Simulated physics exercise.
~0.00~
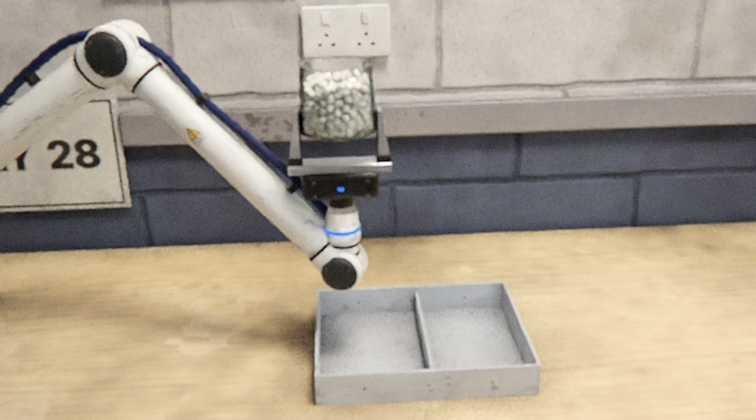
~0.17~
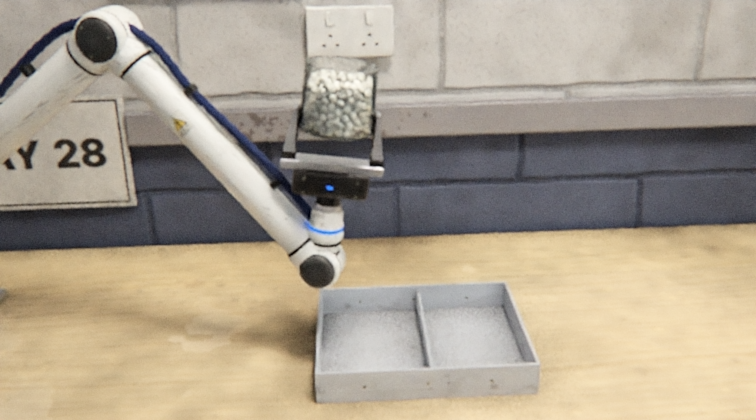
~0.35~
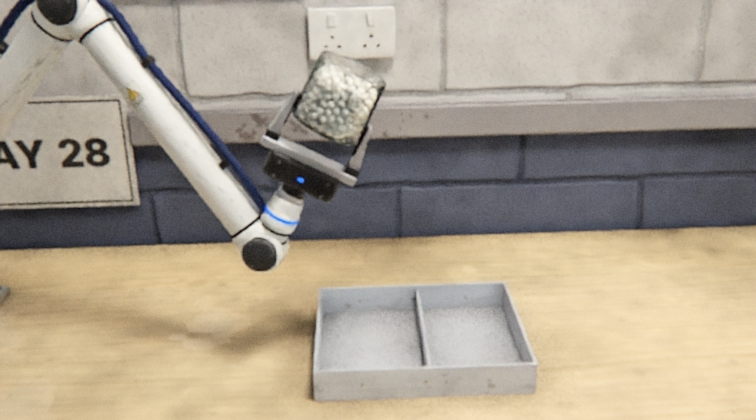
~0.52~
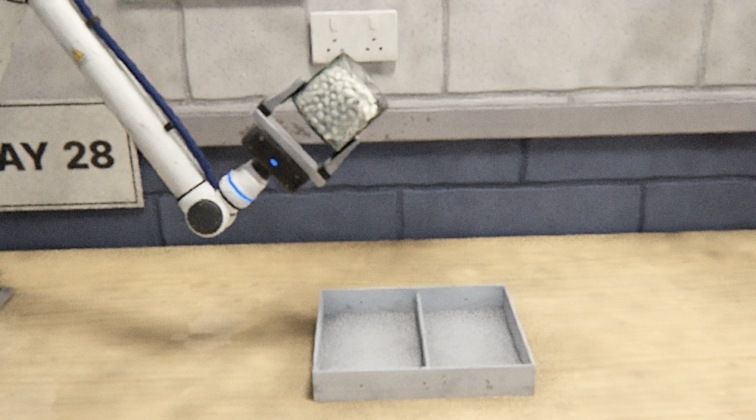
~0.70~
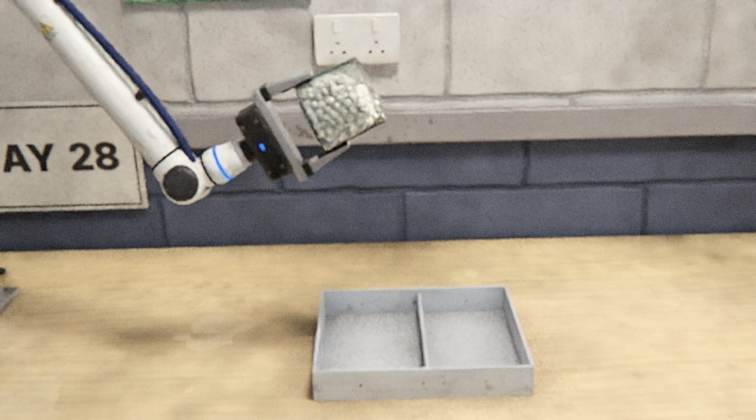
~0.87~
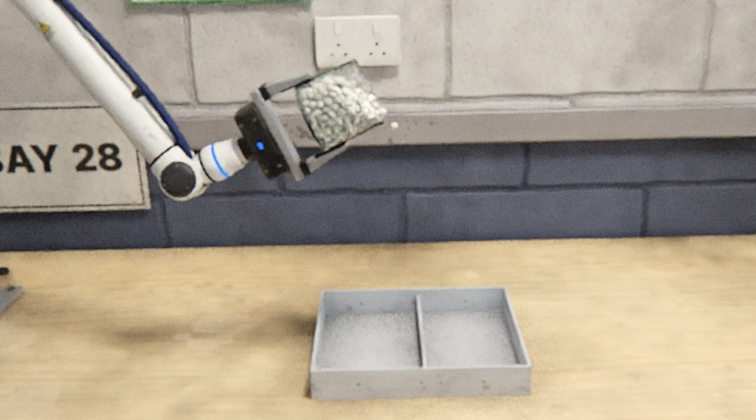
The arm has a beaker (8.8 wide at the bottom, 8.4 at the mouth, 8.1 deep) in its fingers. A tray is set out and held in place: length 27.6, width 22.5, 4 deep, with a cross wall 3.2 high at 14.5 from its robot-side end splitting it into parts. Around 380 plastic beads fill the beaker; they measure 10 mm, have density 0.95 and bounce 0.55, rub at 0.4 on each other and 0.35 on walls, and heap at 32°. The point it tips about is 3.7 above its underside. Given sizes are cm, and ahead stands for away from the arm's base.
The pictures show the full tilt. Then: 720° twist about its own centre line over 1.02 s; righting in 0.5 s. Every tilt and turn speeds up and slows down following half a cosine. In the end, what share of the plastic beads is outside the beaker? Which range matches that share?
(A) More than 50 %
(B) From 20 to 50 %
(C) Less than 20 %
Less than 20 %.
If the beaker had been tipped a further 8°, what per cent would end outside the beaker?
In that case some 25 per cent.
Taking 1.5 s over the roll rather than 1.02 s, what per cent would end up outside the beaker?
In that case some 15 per cent.
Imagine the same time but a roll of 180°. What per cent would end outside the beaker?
Around 10 %.
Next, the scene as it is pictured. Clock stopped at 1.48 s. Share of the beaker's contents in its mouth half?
I'd say about 35 %, give or take.
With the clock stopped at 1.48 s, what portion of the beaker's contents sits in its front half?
About 45 %.
By 1.48 s, tipped 66°, highest piece 41 above the table; 362 in the beaker, 4 in the far-side part, 9 in flight or on a rim.
By 2.09 s, tipped 44°, highest piece 39 above the table; 351 in the beaker, 14 in the far-side part, 2 on the table or floor, 8 in flight or on a rim.
By 2.59 s, upright, highest piece 40 above the table; 350 in the beaker, 20 in the far-side part, 3 on the table or floor, 1 in the robot-side part, 1 in flight or on a rim.
By 3.29 s, upright, highest piece 40 above the table; 350 in the beaker, 21 in the far-side part, 3 on the table or floor, 1 in the robot-side part.
Final count, 350 in the beaker, 21 in the far-side part, 3 on the table or floor, 1 in the robot-side part. That is 7 % outside the beaker.
